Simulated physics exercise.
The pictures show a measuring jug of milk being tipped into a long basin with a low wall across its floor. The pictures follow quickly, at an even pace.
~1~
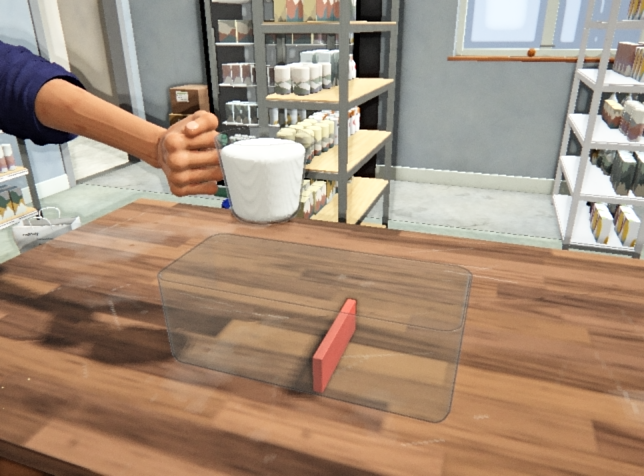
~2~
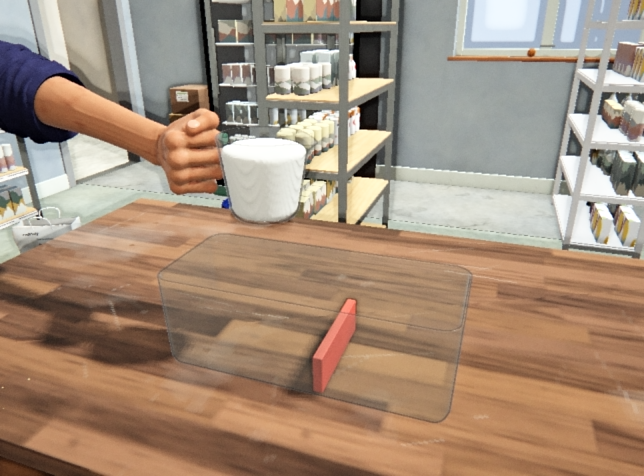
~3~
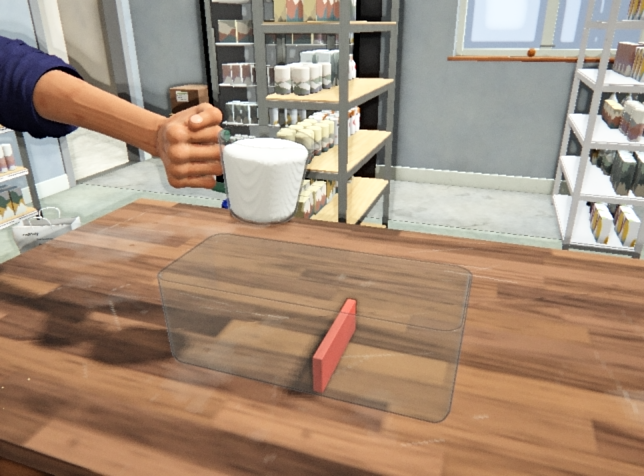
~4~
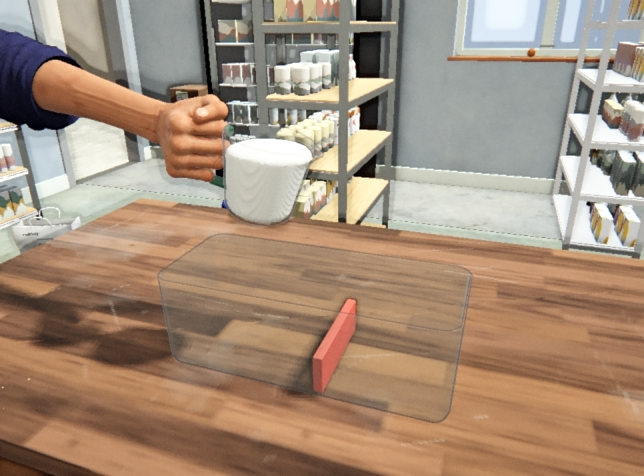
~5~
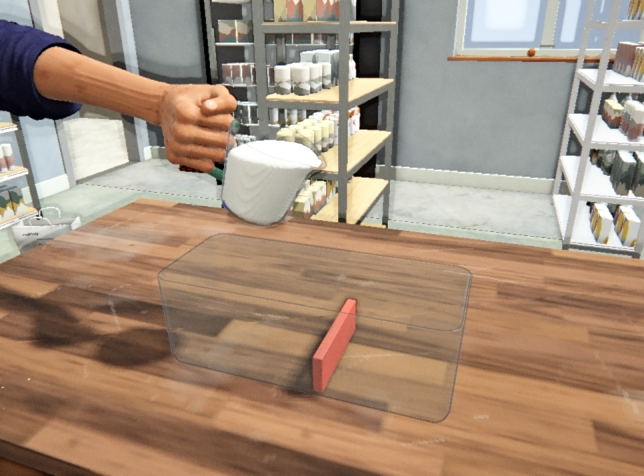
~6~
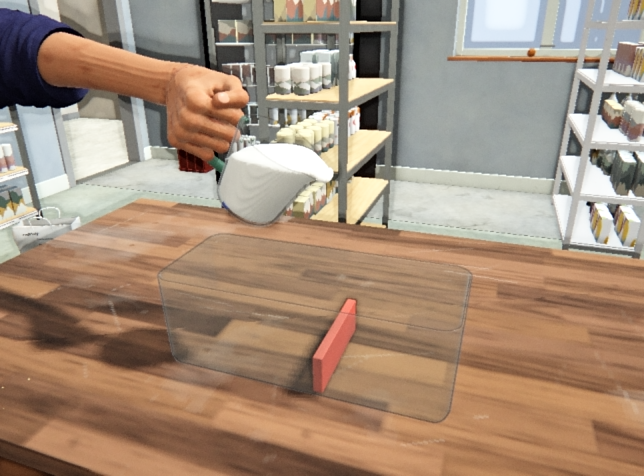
A hand held a white measuring jug of milk above a long, clear basin with a low red wall across its floor, then gradually tilted the jug further and further to the right.
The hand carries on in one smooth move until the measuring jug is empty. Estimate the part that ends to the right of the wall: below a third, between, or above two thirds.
It comes to more than two thirds.
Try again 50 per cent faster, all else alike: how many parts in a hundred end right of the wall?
Close to 70 per cent.
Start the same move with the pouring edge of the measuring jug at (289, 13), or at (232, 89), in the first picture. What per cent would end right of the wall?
First some 80, then 10 per cent.
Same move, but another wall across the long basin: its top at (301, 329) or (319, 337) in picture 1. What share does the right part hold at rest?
Near 95 % and 90 %.
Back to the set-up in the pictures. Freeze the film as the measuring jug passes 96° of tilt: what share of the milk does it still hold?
About 40 per cent.
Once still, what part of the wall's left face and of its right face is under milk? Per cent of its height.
The left part 10 per cent, the right part 40.
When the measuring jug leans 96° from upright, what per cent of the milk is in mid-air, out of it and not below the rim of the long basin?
It comes to 25 per cent or so.
A moment on, the measuring jug is tipped on its side and 39 per cent is still to pour, 0 is left of the wall and 34 right of it.
Next, the measuring jug is tipped right over and 3 per cent is still to pour, 13 is left of the wall and 79 right of it.
Then the measuring jug is tipped right over and 0 per cent is still to pour, 19 is left of the wall and 80 right of it.
Later the measuring jug is tipped right over and 0 per cent is still to pour, 19 is left of the wall and 80 right of it.
At rest 19 per cent lies left of the wall, 80 right of it and 1 outside.
